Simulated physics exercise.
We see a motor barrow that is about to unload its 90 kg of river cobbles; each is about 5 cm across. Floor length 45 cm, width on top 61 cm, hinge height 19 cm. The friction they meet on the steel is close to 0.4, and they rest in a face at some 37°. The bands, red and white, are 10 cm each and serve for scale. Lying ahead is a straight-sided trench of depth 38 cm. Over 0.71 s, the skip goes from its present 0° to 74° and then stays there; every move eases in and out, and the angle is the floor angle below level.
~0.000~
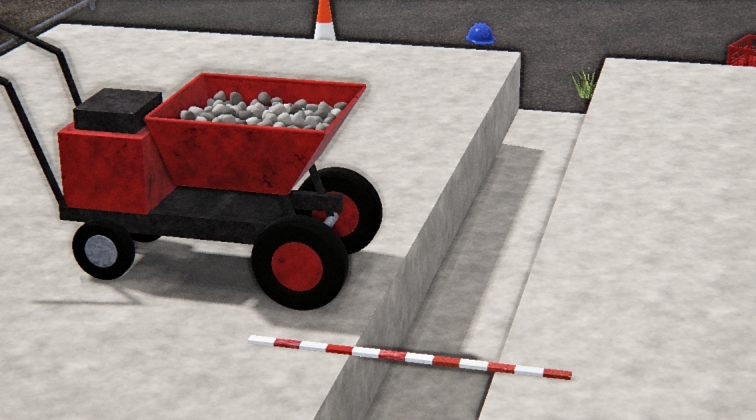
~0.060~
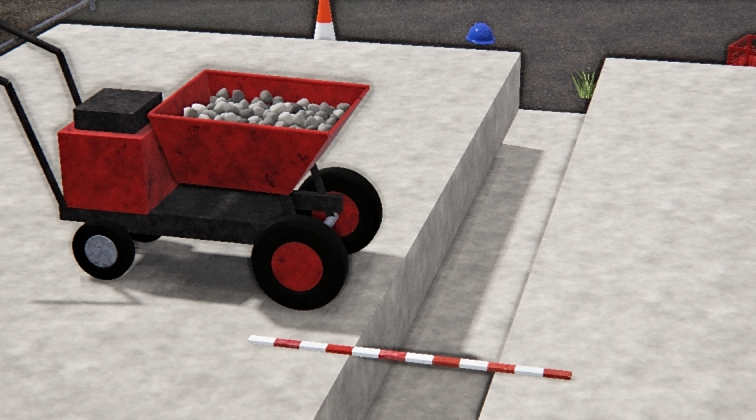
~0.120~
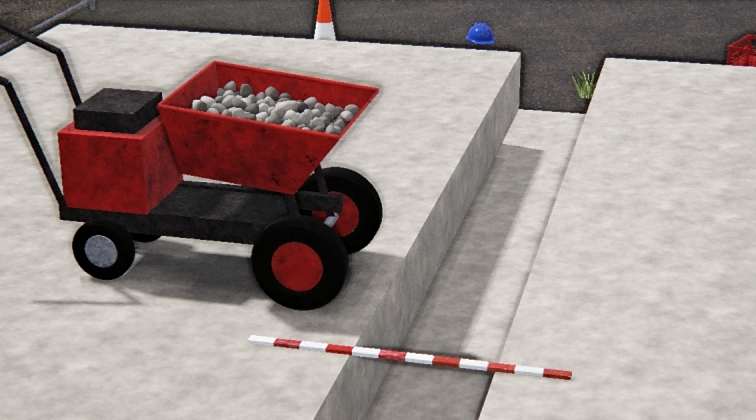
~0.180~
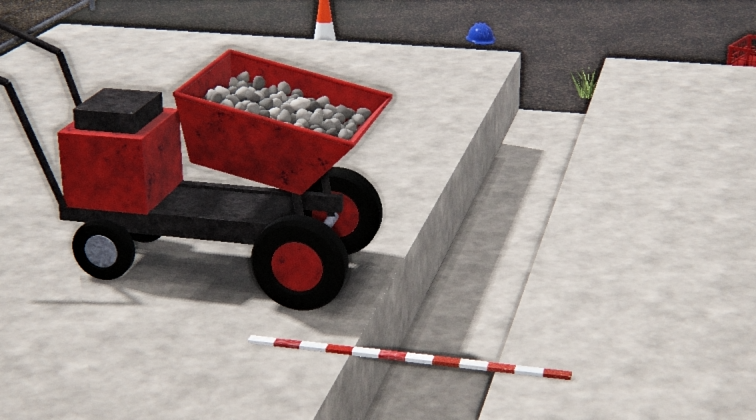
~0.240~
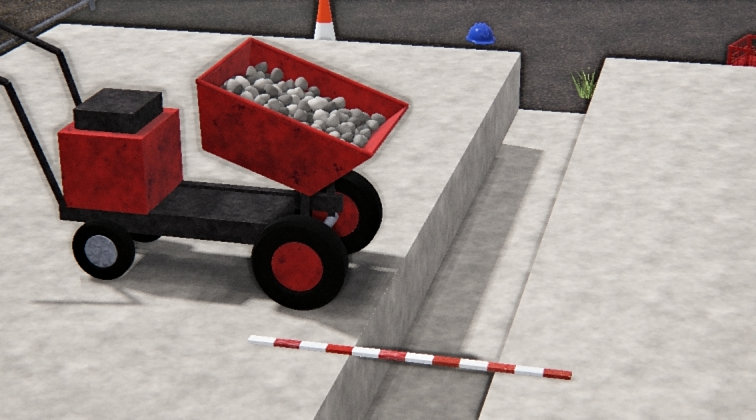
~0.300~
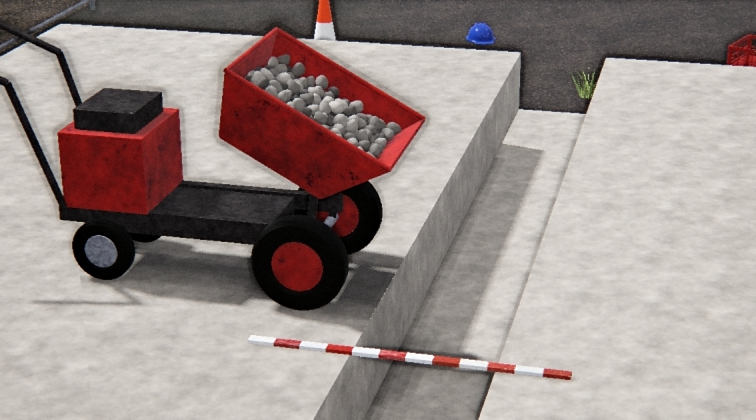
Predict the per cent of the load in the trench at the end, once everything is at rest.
Near 65 per cent.
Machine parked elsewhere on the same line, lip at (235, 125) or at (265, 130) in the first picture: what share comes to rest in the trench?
I'd say some 100 per cent and some 100 per cent.
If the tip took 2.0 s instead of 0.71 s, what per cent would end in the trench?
Close to 90 percent, then.
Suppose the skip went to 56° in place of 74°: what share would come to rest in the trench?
It would be close to 25 percent.
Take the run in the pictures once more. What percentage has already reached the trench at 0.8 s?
I'd say near 25 per cent at that time.
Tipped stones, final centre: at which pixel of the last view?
The tipped stones centre close to (502, 365).
After 0.5 s the floor is at 62°; 100 % in the skip; the foremost stones are at (429, 210).
After 0.8 s the floor is at 74°; 67 % in the skip, 27 % in the trench, 6 % past the trench; the foremost stones are at (540, 293).
After 1.2 s the floor is at 74°; 21 % in the skip, 44 % in the trench, 35 % past the trench; the foremost stones are at (706, 313).
After 3.1 s the floor is at 74°; 0 % in the skip, 65 % in the trench, 35 % past the trench; the foremost stones are past the picture's edge.
